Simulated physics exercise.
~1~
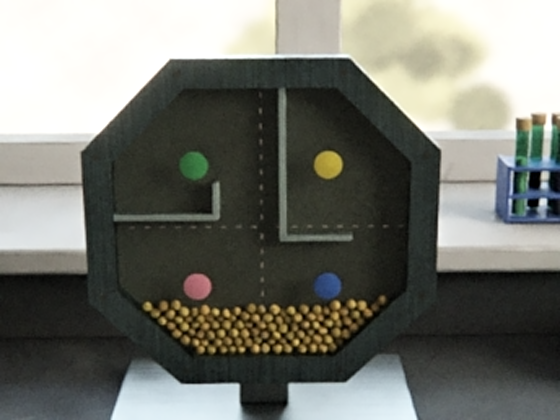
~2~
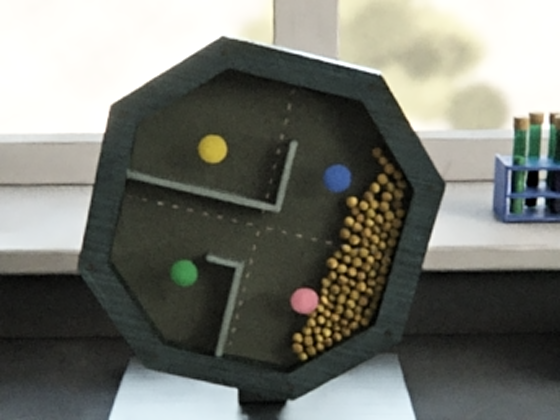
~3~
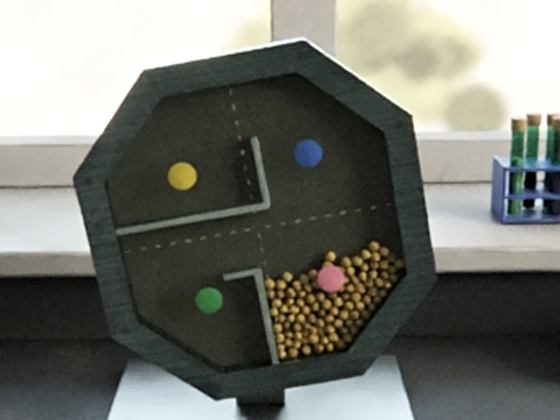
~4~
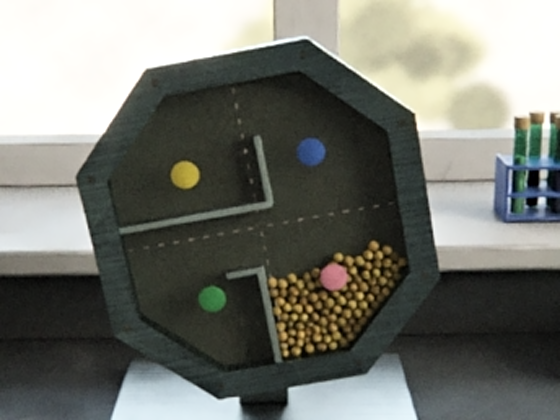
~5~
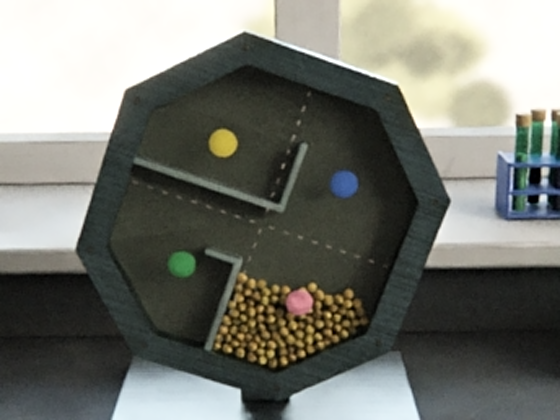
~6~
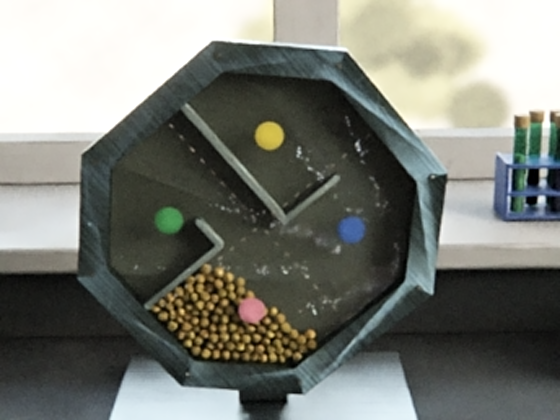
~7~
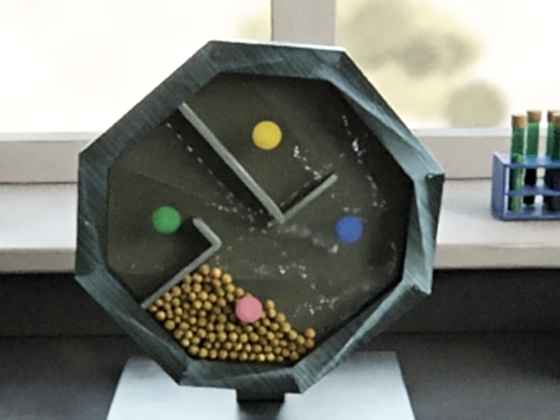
A dark eight-sided box with an open-looking front stands upright before a bright windowsill, seen straight on, with a blue rack of green tubes at the right. Inside are green, yellow, pink and blue stickers, two bent grey walls, and a bed of small tan beads along the bottom. The box turns anticlockwise past a quarter turn, and the beads ride up the right side, then slump back to the lower right around the pink sticker. After a pause, it swings partway back clockwise, and the beads slide left. It stops still tilted anticlockwise, the beads heaped at the lower left, nearly all in the pink quarter against the short wall.
